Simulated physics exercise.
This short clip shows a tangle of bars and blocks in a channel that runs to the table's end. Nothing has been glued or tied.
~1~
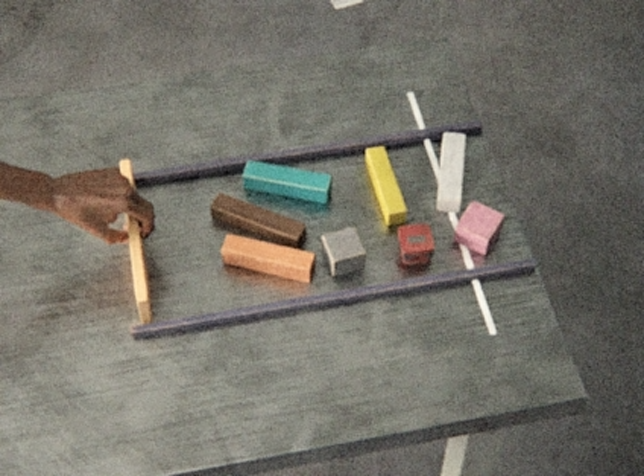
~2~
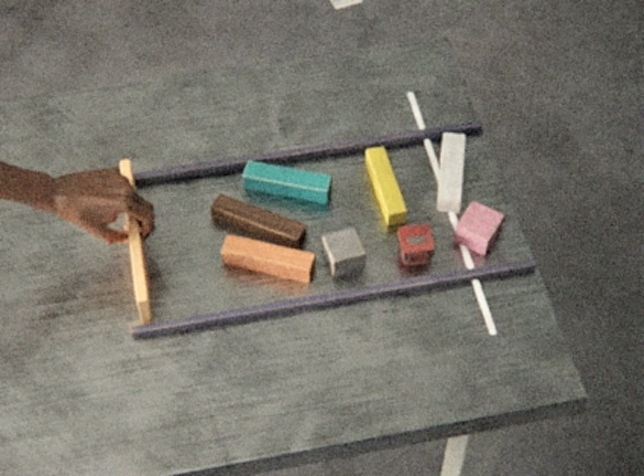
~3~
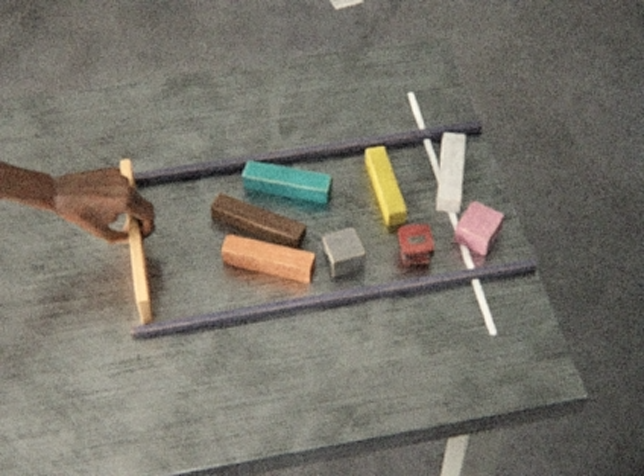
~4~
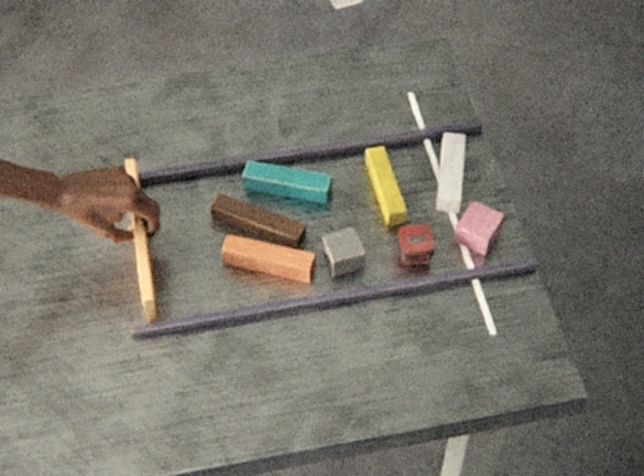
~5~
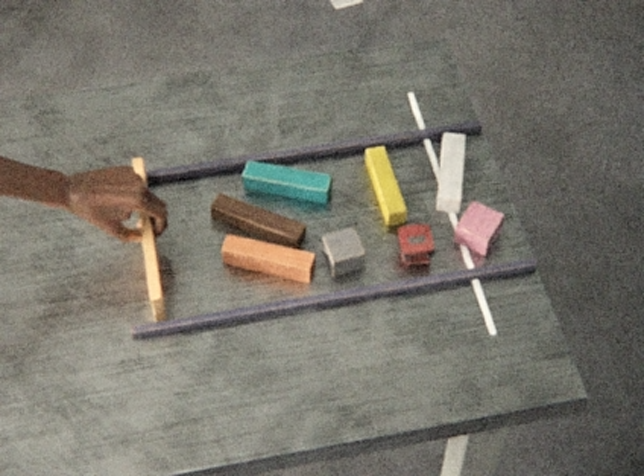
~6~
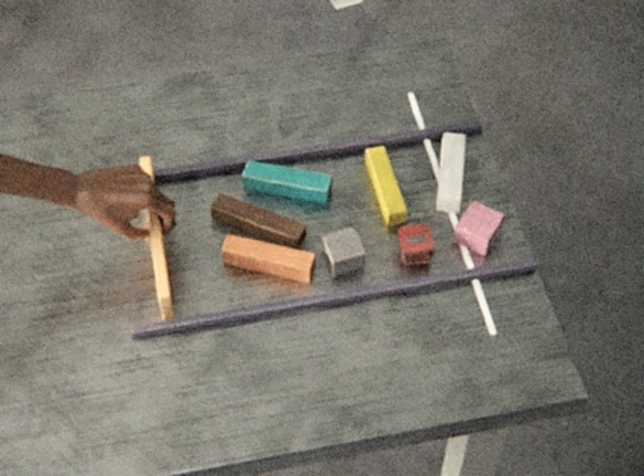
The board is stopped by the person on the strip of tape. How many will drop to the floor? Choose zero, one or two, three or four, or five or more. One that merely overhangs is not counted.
Three or four.
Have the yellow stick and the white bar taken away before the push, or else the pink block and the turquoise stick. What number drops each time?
2 in the first try, 1 in the second.
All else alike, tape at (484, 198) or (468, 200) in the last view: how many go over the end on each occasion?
Respectively 7 and 4.
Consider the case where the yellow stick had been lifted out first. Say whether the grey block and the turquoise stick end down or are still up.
The grey block would remain on top, and the turquoise stick would remain on top.
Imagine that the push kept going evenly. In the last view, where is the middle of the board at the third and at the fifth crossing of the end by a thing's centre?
First roughly (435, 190), later roughly (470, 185).
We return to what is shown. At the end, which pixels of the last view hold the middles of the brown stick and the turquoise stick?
Brown stick: About (476, 190); turquoise stick: About (471, 160).
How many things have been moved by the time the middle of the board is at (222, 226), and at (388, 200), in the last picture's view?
2 and 8.
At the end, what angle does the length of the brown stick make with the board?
It sits some 25° out of line.
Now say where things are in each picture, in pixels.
In the first picture, pink block (479, 228); white bar (451, 172); red case (416, 245); board (136, 240); tape (448, 203).
In the second picture, white bar (451, 172); grey block (344, 252).
In the third picture, red case (416, 245); board (136, 240).
In the fourth picture, pink block (479, 228); yellow stick (386, 186).
In the fifth picture, white bar (451, 172); brown stick (258, 221).
In the sixth picture, pink block (479, 228); white bar (451, 172); red case (416, 245); board (157, 237); tape (448, 203).
Soon after, none off yet; pink block at rest near (479, 228); white bar at rest near (451, 172); red case at rest near (416, 245).
By the end, the number that fall off is three or four; fallen, yellow stick, red case, white bar and pink block.
